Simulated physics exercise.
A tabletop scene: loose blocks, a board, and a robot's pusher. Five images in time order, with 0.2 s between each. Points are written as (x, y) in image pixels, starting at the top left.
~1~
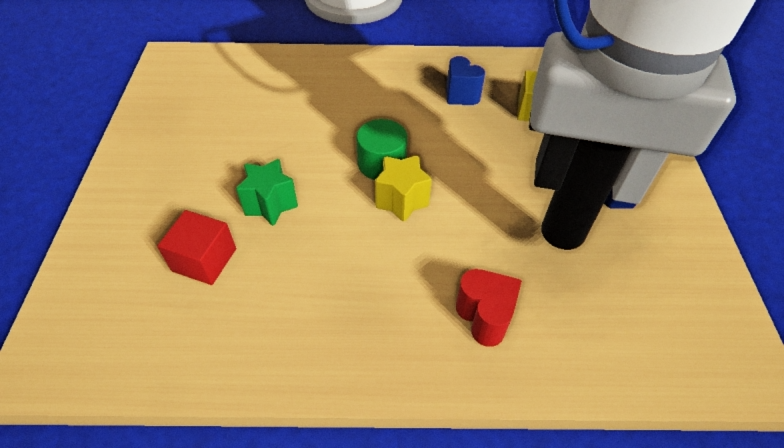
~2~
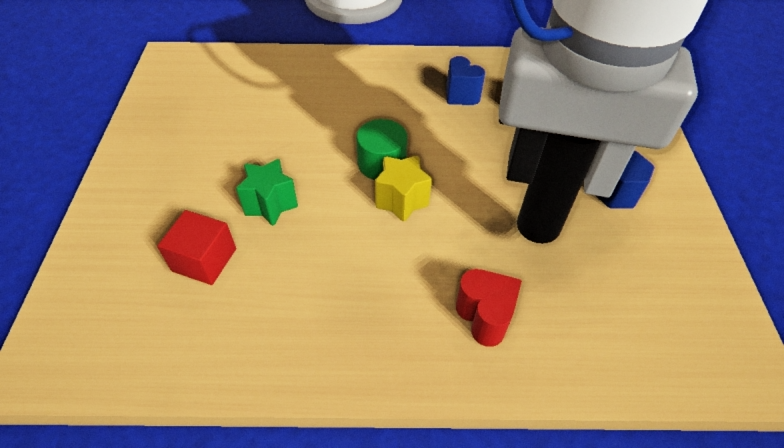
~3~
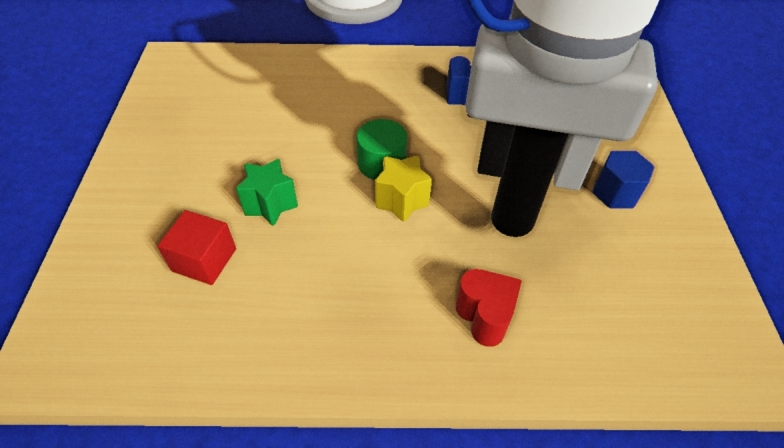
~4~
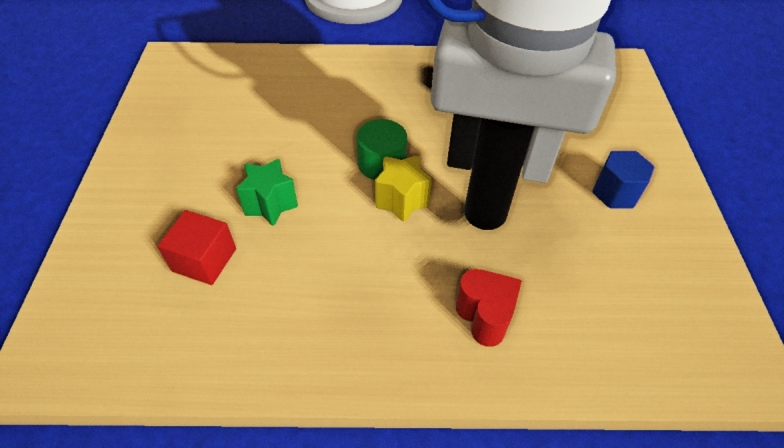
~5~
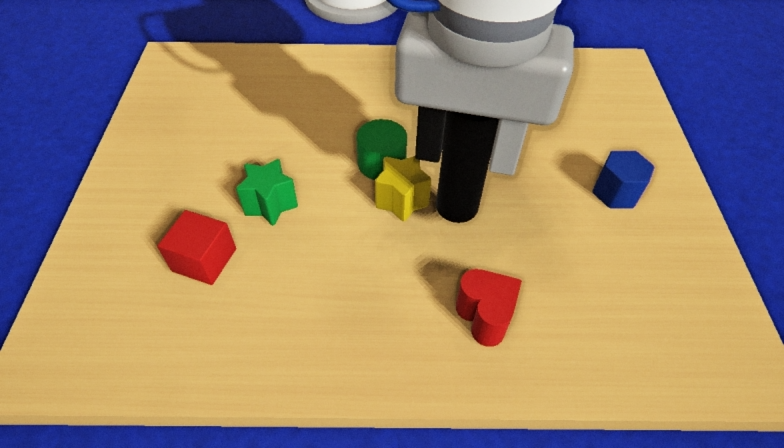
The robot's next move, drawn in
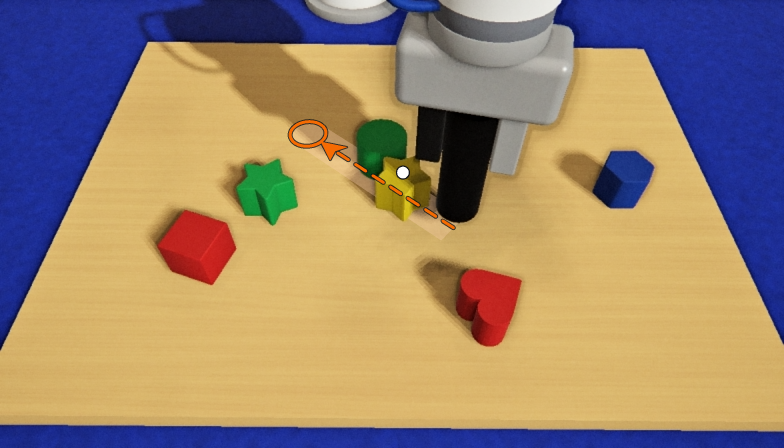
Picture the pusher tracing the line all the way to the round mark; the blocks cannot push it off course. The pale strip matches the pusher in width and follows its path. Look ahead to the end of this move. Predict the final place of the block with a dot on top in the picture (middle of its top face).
About (273, 94).
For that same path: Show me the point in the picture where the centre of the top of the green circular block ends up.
I'd place it at (318, 78), taking the centre of its top.
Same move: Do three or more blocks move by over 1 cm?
No, it doesn't check out.
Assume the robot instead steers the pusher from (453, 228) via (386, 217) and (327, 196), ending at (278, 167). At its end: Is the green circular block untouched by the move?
No, I don't think so.
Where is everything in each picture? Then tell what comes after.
The first frame shows pusher's lower end at (562, 234); green star-shaped block at (264, 177); green circular block at (382, 135); yellow star-shaped block at (403, 173).
The second frame shows pusher at (538, 228); blocks still.
The third frame shows pusher at (512, 221); blocks still.
The fourth frame shows pusher at (485, 215); blocks still.
The fifth frame shows pusher at (457, 208); green star-shaped block at (264, 177); green circular block at (382, 135); yellow star-shaped block at (403, 173).
Drawn move, in a line from (453, 228) to (308, 134); the dot is on the yellow star-shaped block.
On the path given first. One third of the way, pusher at (400, 172); green circular block at (359, 117); yellow star-shaped block at (367, 148), turned 15° anticlockwise.
Two thirds of the way, pusher at (351, 141); green circular block at (325, 87); yellow star-shaped block at (319, 120), turned 15° anticlockwise.
At the end, pusher at (305, 113); green star-shaped block still; green circular block at (318, 78); yellow star-shaped block at (273, 94), turned 25° anticlockwise.
